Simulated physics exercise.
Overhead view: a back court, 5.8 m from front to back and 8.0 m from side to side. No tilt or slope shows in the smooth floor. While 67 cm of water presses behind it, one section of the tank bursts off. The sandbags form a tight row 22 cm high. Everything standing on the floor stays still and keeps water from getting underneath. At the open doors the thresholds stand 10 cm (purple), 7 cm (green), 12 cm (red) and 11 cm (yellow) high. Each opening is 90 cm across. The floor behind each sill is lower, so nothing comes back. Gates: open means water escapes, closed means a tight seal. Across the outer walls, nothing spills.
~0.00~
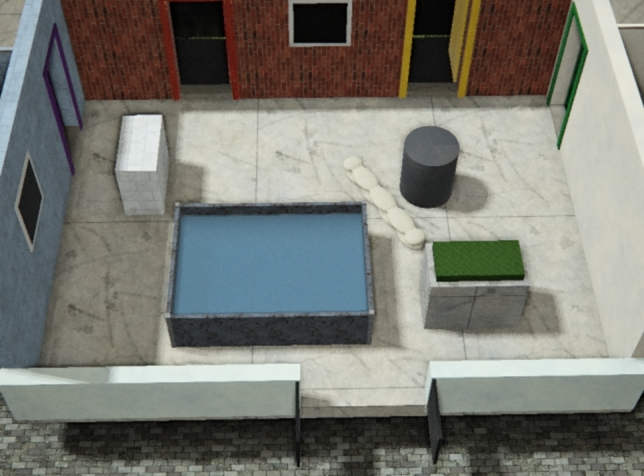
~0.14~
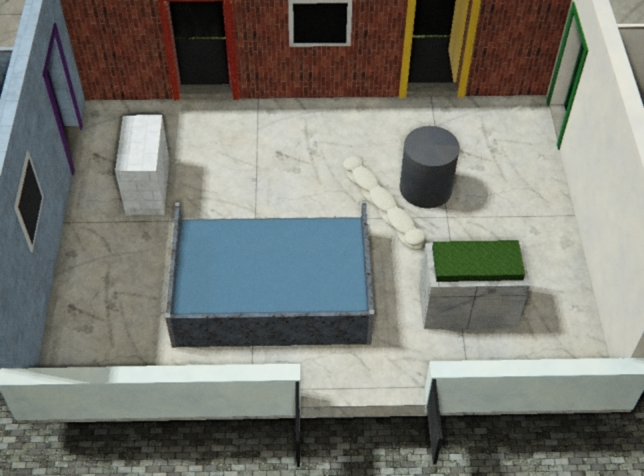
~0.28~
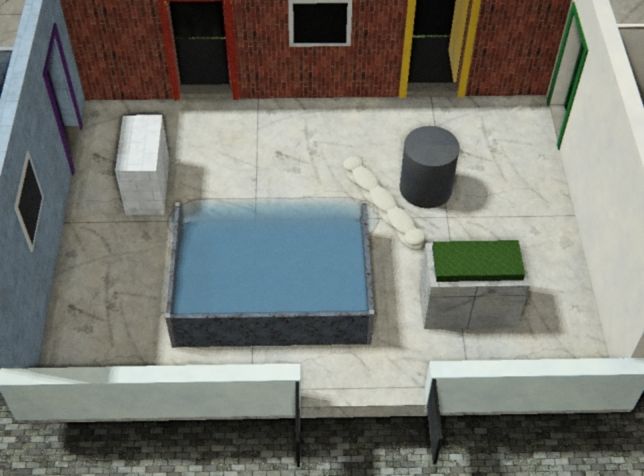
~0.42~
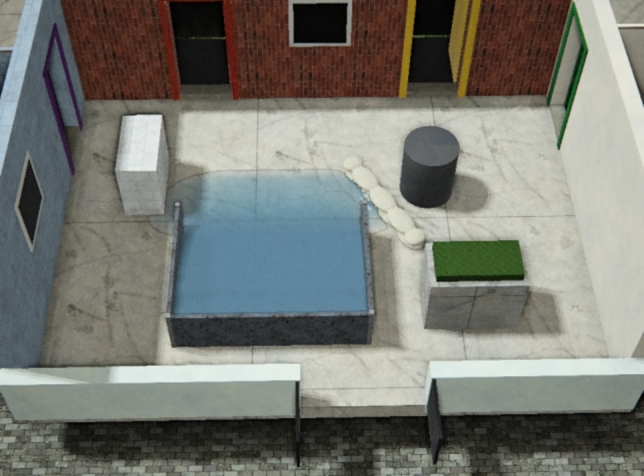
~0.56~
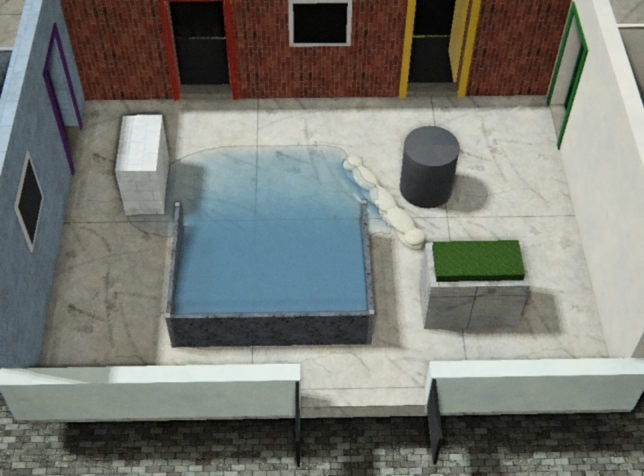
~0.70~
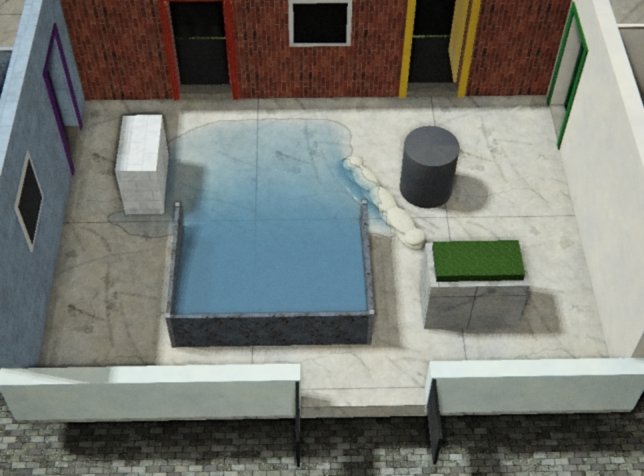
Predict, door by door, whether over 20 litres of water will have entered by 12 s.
Prediction: At the purple door, over 20 litres will have entered. At the green door, over 20 litres will have entered. At the red door, over 20 litres will have entered. At the yellow door, it will not.
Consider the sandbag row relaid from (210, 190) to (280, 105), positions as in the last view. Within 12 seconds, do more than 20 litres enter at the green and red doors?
So the green door comes out too high while the red door comes out too high.
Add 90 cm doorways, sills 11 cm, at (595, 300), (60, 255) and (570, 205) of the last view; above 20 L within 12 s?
In that order: Short of it, short of it, short of it.
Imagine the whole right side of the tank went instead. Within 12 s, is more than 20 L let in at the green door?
Against the limit, green exceeds it.
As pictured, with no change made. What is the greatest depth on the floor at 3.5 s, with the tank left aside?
About 32 cm.
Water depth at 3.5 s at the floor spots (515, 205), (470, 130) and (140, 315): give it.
Depths in turn: Roughly 0, 6 and 0 centimetres.
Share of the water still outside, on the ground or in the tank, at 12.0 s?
Close to 76 in a hundred remains.
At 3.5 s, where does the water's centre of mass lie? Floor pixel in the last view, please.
At roughly (270, 175).
After 1.4 s water covers 30 % of the floor and is deepest (52 cm) near (285, 104); purple door not reached, green door not reached, red door 29 cm at the sill, 34 L in, yellow door not reached.
After 2.2 s water covers 40 % of the floor and is deepest (43 cm) near (274, 105); purple door not reached, green door not reached, red door 38 cm at the sill, 165 L in, yellow door 8 cm at the sill, 0 L in.
After 3.5 s water covers 60 % of the floor and is deepest (32 cm) near (85, 107); purple door 21 cm at the sill, 20 L in, green door 11 cm at the sill, 35 L in, red door 24 cm at the sill, 306 L in, yellow door 9 cm at the sill, 0 L in.
After 7.0 s water covers 90 % of the floor and is deepest (18 cm) near (74, 395); purple door 11 cm at the sill, 111 L in, green door 12 cm at the sill, 157 L in, red door 11 cm at the sill, 340 L in, yellow door 5 cm at the sill, 0 L in.
After 12.0 s water covers 95 % of the floor and is deepest (12 cm) near (611, 385); purple door 4 cm at the sill, 113 L in, green door 7 cm at the sill, 172 L in, red door 4 cm at the sill, 340 L in, yellow door 6 cm at the sill, 0 L in.
